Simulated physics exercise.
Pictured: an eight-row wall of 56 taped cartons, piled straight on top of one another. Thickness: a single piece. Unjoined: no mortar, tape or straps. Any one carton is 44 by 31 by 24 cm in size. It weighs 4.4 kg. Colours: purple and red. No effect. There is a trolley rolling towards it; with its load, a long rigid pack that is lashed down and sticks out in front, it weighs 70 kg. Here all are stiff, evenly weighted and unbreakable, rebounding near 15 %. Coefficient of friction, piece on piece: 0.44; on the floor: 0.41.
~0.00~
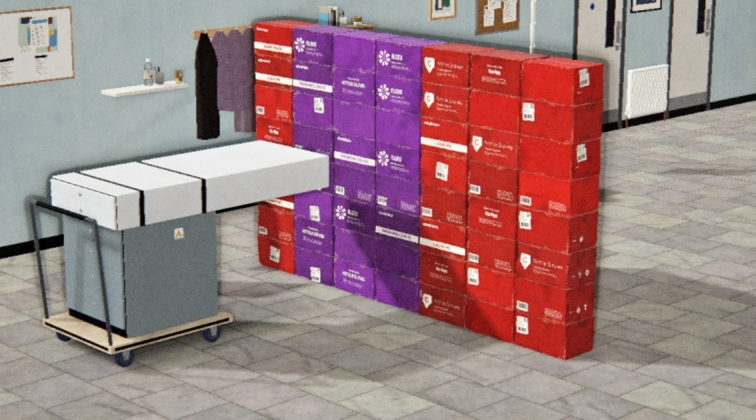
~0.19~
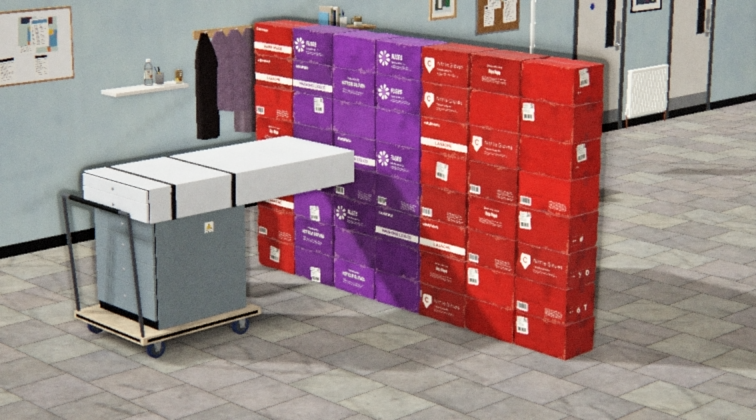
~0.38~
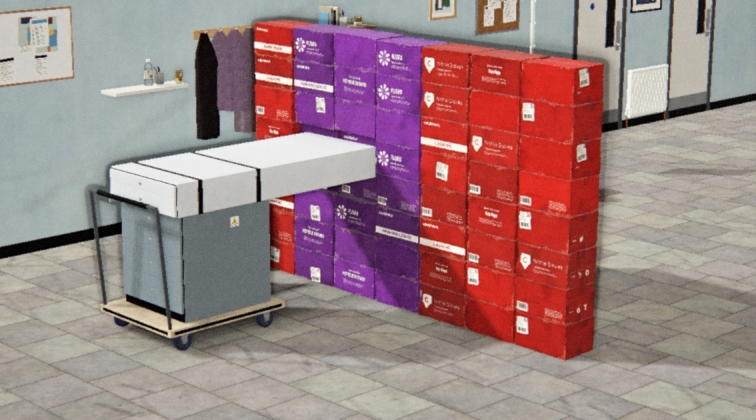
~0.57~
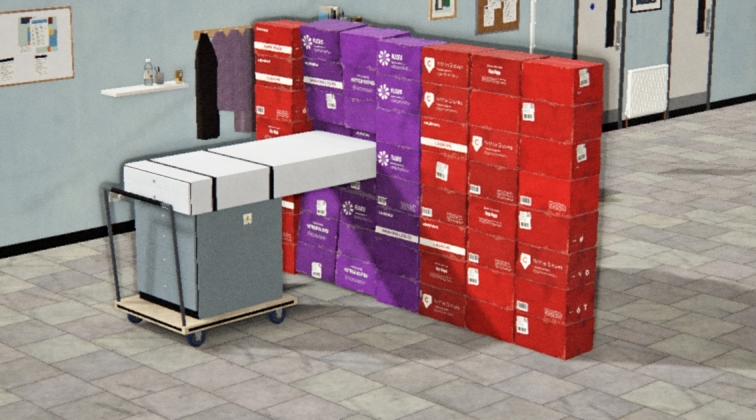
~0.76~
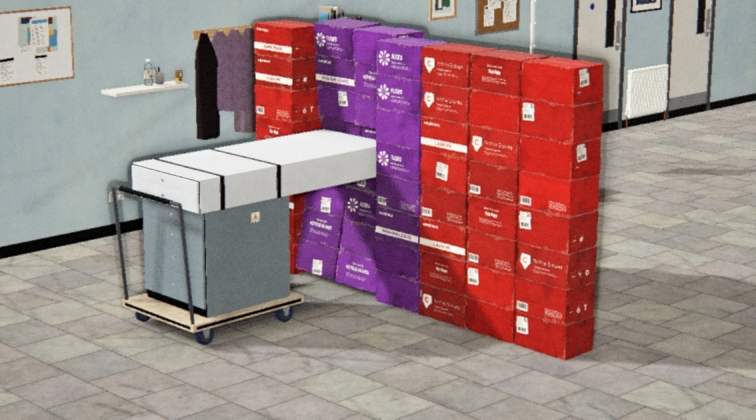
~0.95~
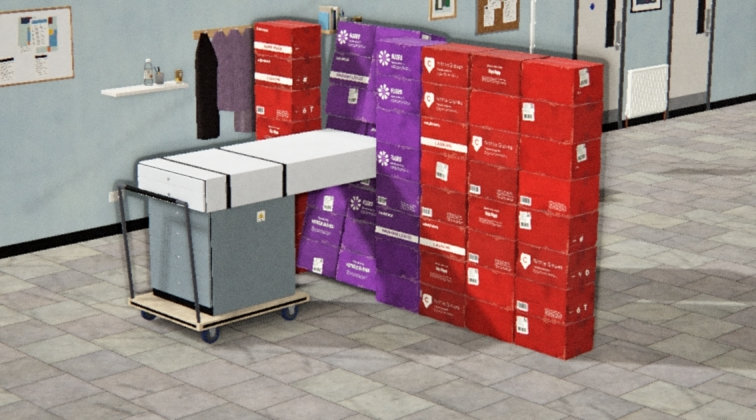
A wall of red and purple cartons shifts as a loaded trolley pushes into purple ones.
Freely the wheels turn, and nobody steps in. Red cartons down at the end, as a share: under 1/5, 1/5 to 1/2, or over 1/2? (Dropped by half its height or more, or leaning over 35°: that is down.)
Proportion down: Below twenty percent.
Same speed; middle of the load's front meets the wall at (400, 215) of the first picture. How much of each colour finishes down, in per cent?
Red 0%, purple 0%.
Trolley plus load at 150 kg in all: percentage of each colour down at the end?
That would leave red at 0 and purple at 70 per cent.
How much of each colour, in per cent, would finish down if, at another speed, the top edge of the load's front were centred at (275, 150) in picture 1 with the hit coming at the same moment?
Red 0%, purple 70%.
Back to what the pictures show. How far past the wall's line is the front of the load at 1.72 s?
About 35 cm.
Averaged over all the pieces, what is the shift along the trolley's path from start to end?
Around 40 centimetres.
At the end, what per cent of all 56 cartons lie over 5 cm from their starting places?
It is 30 per cent.
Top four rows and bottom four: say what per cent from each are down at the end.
Top 30, bottom 30 per cent.
By 1.30 s, load 34 cm past the wall's line, still rolling; none of the 32 red cartons down (6 of 56 in all colours); top red carton unmoved; top purple carton tilted 28°, 15 cm lower.
By 1.72 s, load 37 cm past the wall's line, stopped; none of the 32 red cartons down (16 of 56 in all colours); top red carton unmoved; top purple carton tilted 66°, 1.12 m lower.
When it is over (2.7 s), load 37 cm past the wall's line, stopped; none of the 32 red cartons down (16 of 56 in all colours); top red carton unmoved; top purple carton on its side. That is 0 per cent. In pixels of the last frame, middles, top red carton near (510, 73), top purple carton near (613, 210).
